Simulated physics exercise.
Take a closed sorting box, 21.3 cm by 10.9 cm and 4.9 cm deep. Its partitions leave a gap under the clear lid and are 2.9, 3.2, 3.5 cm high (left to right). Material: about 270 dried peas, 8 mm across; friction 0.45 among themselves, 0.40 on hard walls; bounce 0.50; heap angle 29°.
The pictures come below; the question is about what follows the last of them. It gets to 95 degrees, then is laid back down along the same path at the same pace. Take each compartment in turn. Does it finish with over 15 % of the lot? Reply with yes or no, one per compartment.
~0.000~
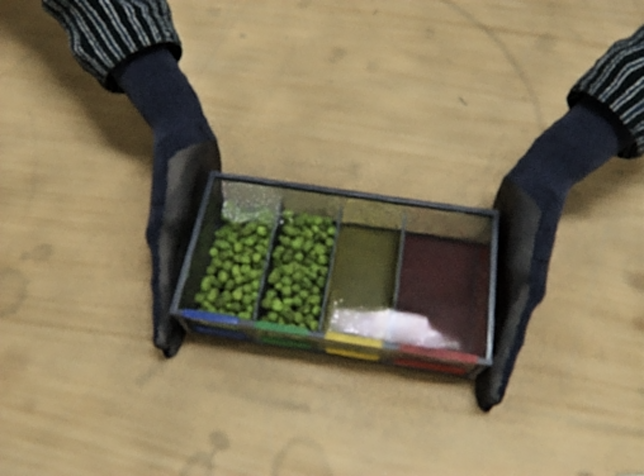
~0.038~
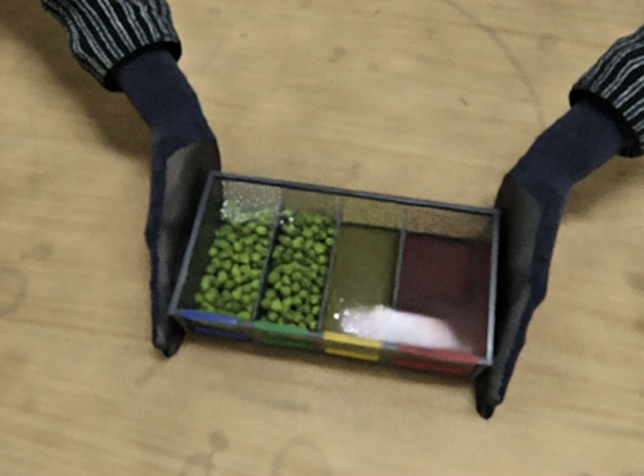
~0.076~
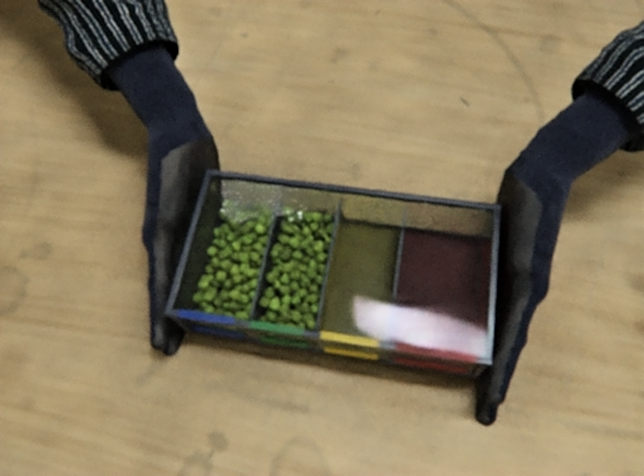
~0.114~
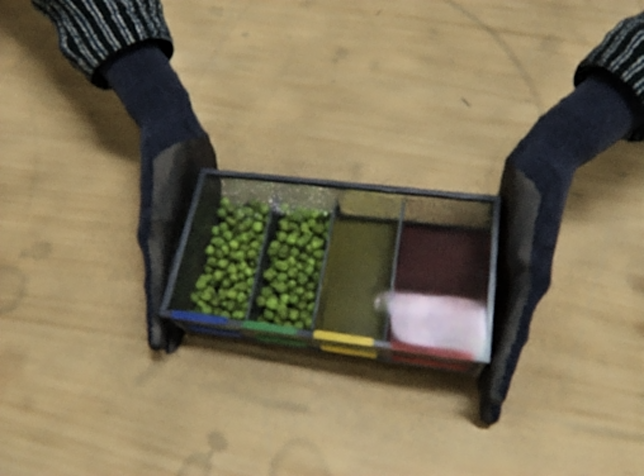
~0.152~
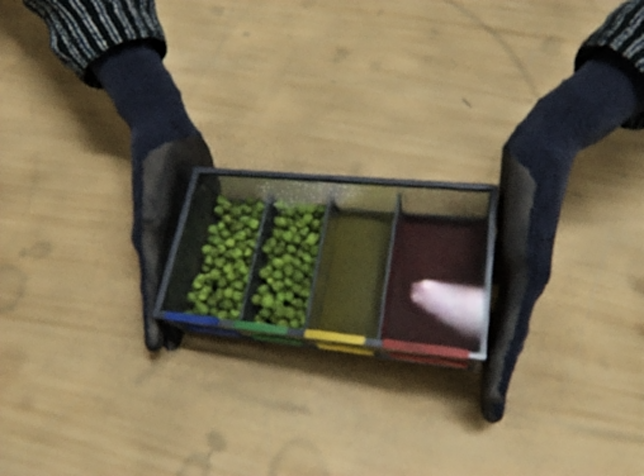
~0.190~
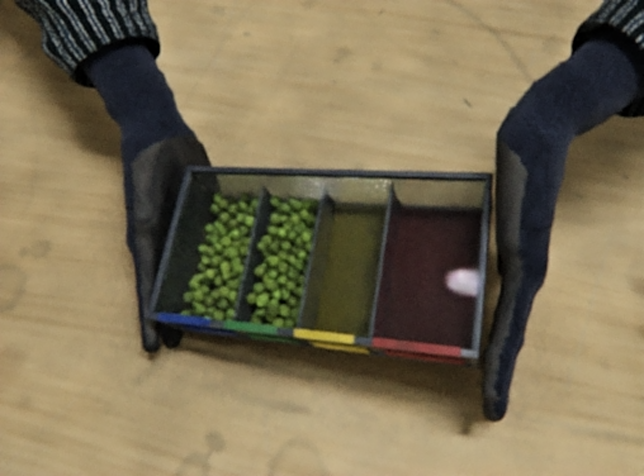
Red compartment no, blue compartment yes, green compartment yes, yellow compartment no.
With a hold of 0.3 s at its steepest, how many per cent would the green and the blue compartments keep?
In that case green keeps 20% and blue keeps 80%.
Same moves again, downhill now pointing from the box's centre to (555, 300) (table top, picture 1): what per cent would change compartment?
Something like 65 per cent of the pieces.
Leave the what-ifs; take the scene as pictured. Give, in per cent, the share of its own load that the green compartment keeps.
Close to 40 in a hundred.
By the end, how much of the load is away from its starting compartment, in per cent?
Roughly 30 per cent.
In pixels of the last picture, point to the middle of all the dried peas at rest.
Somewhere around (234, 288) in the final frame.
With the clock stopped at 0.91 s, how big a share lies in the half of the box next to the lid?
Something like 40 percent of the pieces.
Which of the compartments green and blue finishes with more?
More ends up in the blue one.
After 0.91 s, tilt 95 degrees; blue 65 %, green 35 %.
After 1.38 s, tilt 42 degrees; blue 80 %, green 20 %.
After 1.93 s, tilt 0 degrees; blue 80 %, green 20 %.
In the end, at 2.5 s, red 0 %, blue 80 %, green 20 %, yellow 0 %.
